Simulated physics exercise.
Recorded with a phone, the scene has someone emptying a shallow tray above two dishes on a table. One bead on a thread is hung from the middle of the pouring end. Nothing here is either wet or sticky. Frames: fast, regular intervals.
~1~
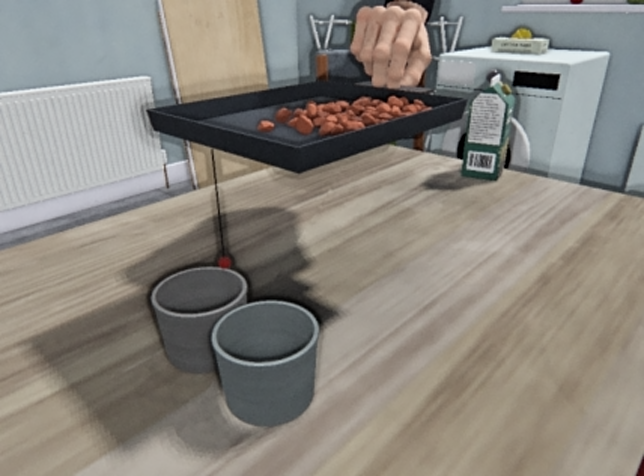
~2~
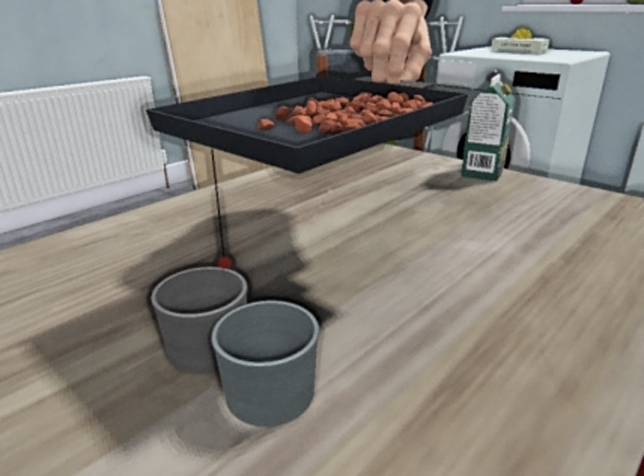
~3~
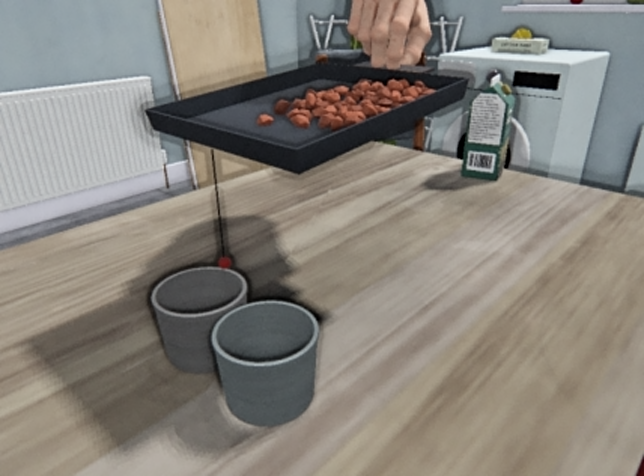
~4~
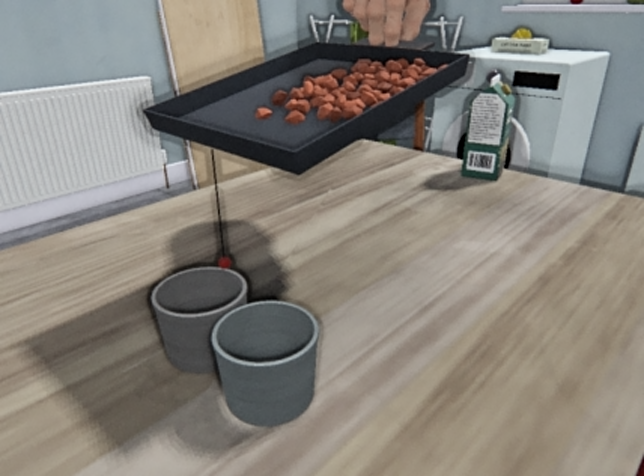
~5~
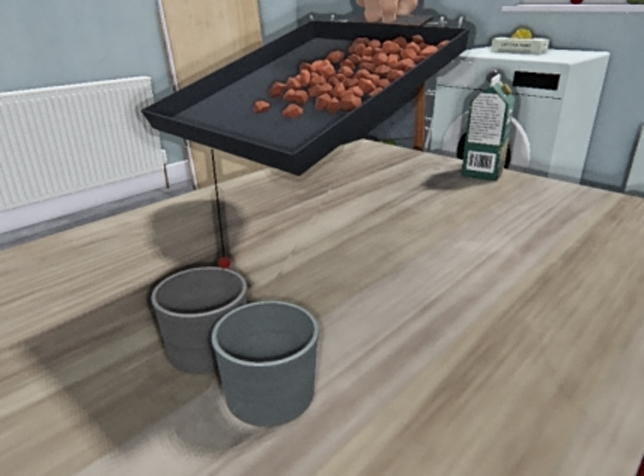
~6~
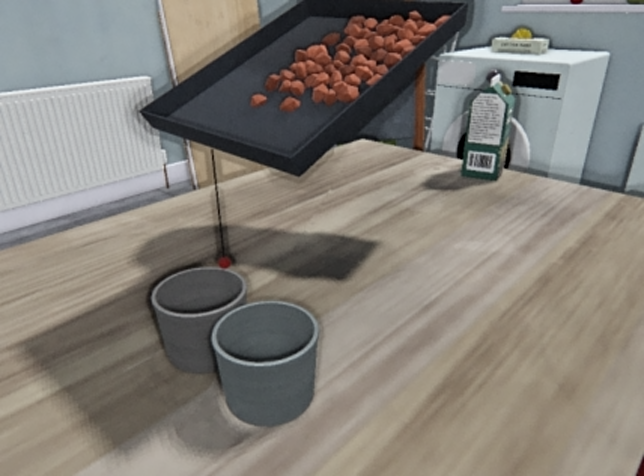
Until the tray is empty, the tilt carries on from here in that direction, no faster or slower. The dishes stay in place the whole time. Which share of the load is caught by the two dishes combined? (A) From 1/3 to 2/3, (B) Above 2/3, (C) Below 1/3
From 1/3 to 2/3 (A).
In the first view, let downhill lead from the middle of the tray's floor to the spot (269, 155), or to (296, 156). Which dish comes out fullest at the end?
Try one: Right-side dish; try two: Right-side dish.
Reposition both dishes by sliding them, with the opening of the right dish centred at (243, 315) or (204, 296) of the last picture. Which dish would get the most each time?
The one on the right side; the one on the right side.
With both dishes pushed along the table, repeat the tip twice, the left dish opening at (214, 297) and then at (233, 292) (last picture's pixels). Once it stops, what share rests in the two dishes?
The first position comes out at 40 per cent, the other at 20 per cent.
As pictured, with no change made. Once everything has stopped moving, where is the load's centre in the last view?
The centre ends up roughly at (212, 382).
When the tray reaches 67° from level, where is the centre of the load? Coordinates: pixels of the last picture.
Somewhere about (244, 136).
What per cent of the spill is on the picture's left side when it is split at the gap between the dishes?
About 90 %.
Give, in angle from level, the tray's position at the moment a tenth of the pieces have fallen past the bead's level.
I'd say it is tilted about 80°.
Just after the last frame, tray tipped steeply; almost all on the tray; about a tenth in the air.
A moment on, tray tipped past a quarter turn; roughly a third on the tray; about a tenth in the right dish; just a few in the left dish; roughly half outside both; about a tenth in the air.
Further on, tray tipped past a quarter turn; roughly a quarter in the right dish; roughly a quarter in the left dish; roughly half outside both.
When it is over, tray tipped past a quarter turn; roughly a quarter in the right dish; roughly a quarter in the left dish; roughly half outside both.
